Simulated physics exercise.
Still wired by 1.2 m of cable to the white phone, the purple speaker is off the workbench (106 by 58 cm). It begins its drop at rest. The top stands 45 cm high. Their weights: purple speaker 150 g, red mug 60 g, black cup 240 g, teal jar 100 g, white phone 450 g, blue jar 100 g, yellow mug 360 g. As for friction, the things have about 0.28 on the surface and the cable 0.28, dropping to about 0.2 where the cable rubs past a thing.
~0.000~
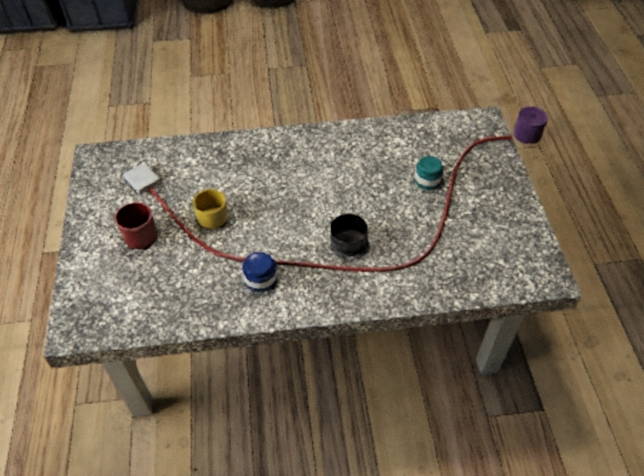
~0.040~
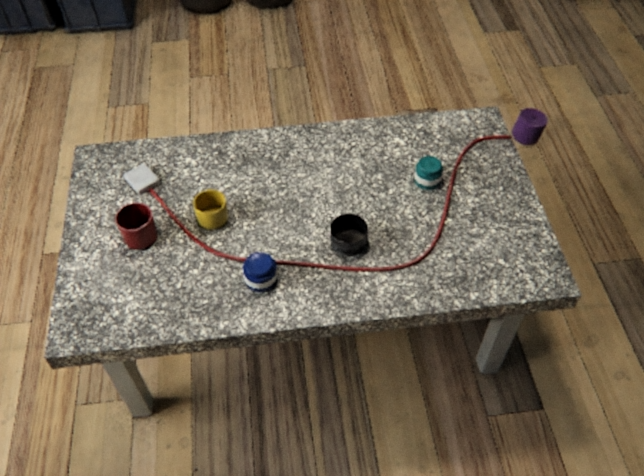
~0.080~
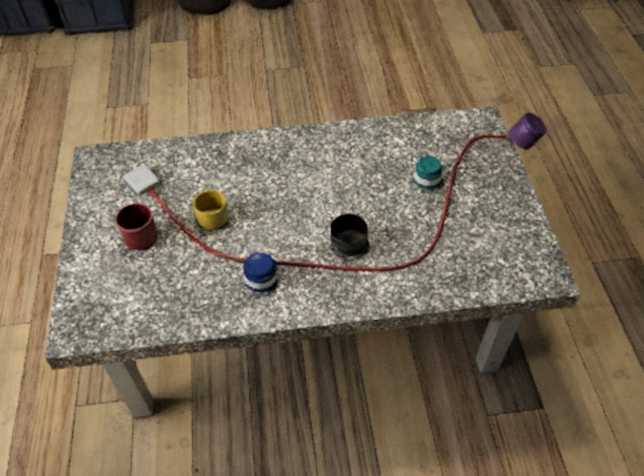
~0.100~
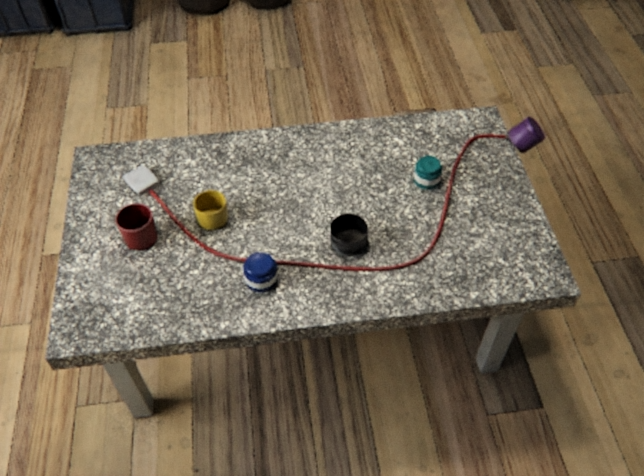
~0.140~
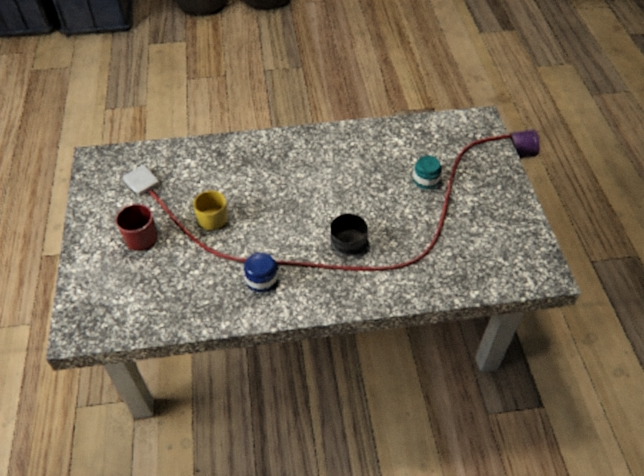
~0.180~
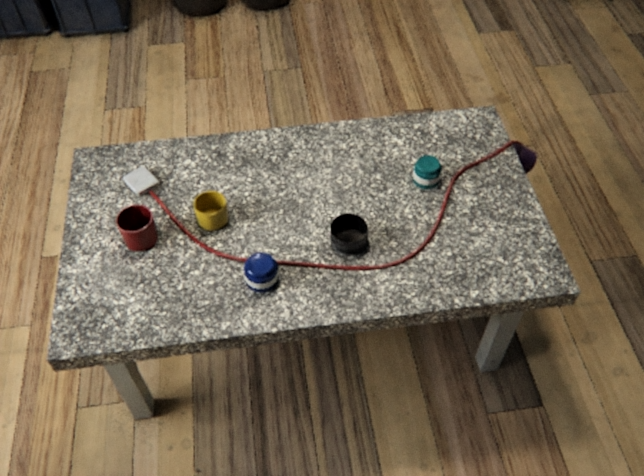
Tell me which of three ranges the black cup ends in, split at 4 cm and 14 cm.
It is displaced somewhat.
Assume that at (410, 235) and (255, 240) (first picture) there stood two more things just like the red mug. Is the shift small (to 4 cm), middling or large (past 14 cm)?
The first would move a long way, and the second would move a long way.
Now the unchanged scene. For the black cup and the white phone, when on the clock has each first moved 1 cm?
Approx. times - black cup: 0.30 s, white phone: 0.32 s.
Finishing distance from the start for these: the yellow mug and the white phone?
The yellow mug ends up around 2 cm from its start and the white phone around 4 cm.
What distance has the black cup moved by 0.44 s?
The black cup is around 6 cm from where it began.
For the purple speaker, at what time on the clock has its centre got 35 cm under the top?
Reply: Not at all.
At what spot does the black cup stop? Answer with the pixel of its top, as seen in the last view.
In the last view, the top sits at about (344, 195).
By 0.4 s, the cable's tail end at (157, 195); black cup 7 cm off its start, purple speaker over the edge, white phone 2 cm off its start.
By 0.7 s, the cable's tail end at (160, 197); black cup 9 cm off its start, purple speaker over the edge, white phone 3 cm off its start.
By 0.9 s, the cable's tail end at (162, 197); black cup 9 cm off its start at (344, 194), purple speaker over the edge, white phone 3 cm off its start at (150, 186).
By 1.2 s, the cable's tail end at (162, 198); black cup 9 cm off its start, purple speaker over the edge, white phone 3 cm off its start.
By 2.4 s, the cable's tail end at (162, 198); black cup 9 cm off its start at (344, 195), purple speaker over the edge, white phone 3 cm off its start at (150, 186), yellow mug 2 cm off its start at (214, 197).
